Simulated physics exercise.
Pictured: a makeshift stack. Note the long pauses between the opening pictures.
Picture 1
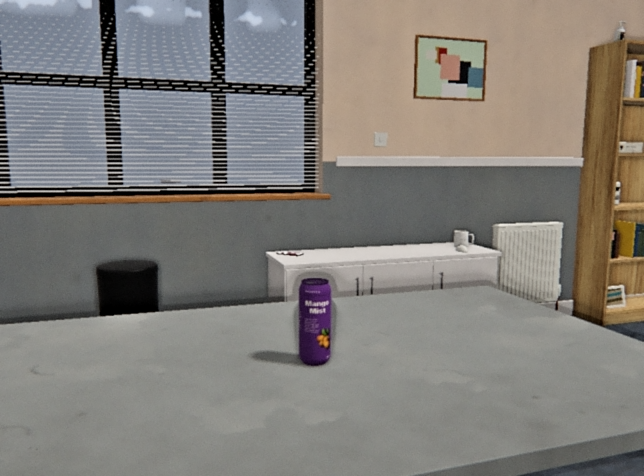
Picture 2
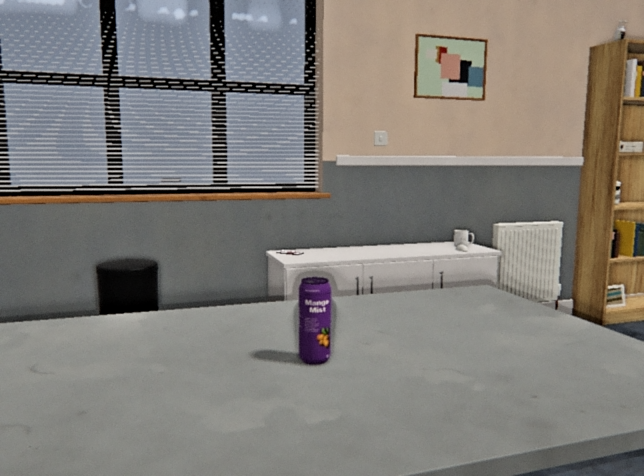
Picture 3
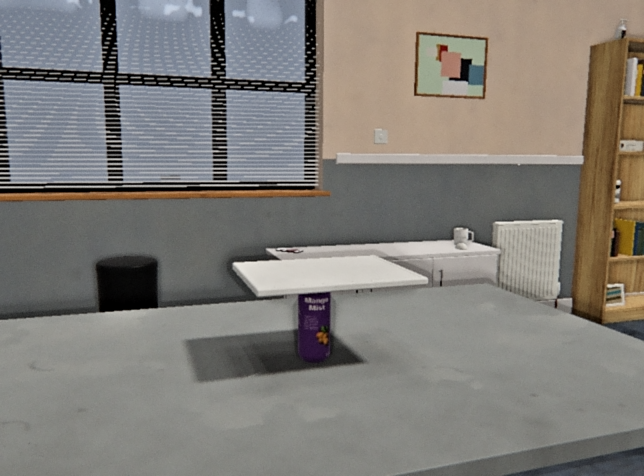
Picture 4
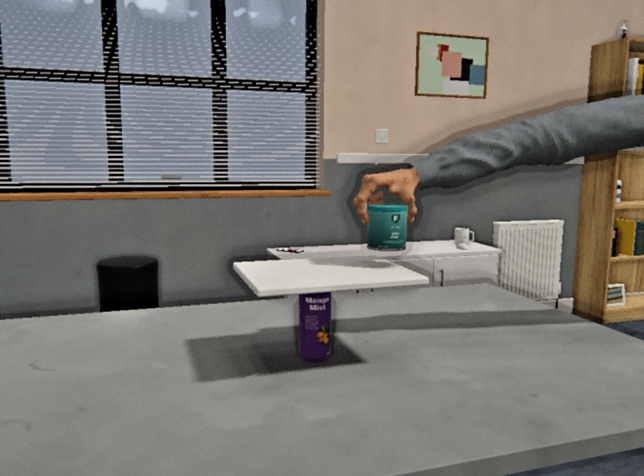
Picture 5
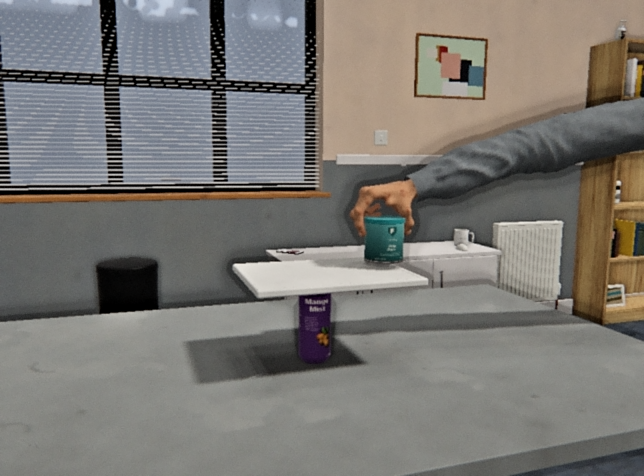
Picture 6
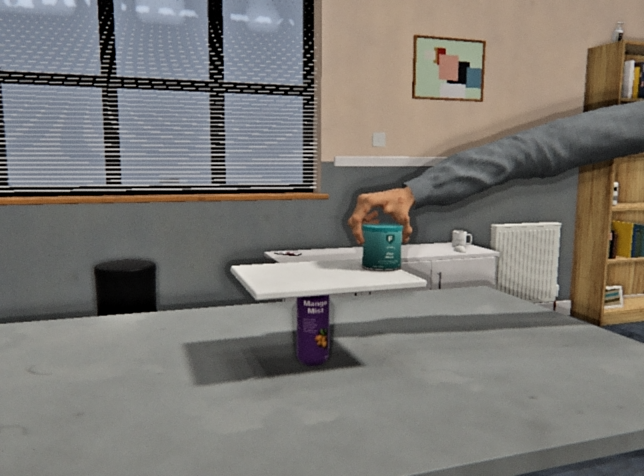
A hand lowering a turquoise tin onto the right side of a white board that appeared on top of a purple can.
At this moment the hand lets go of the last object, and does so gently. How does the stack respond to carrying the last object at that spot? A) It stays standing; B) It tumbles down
B, it tumbles down.
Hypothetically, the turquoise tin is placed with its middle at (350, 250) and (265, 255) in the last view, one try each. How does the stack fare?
Topples, then topples.
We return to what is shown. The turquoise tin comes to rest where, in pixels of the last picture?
Look around (437, 326) in the final frame.
Then, 0.30 s past the last view, turquoise tin now fallen; white lid rocked 54° from its first pose.
Then, 0.50 s past the last view, white lid rocked 70° from its first pose.
Then, 0.90 s past the last view, white lid now fallen.
Finally, fallen, turquoise tin and white lid; purple can still in place. Final places as the last picture's camera would see them, turquoise tin near (437, 326). The stack gives way.
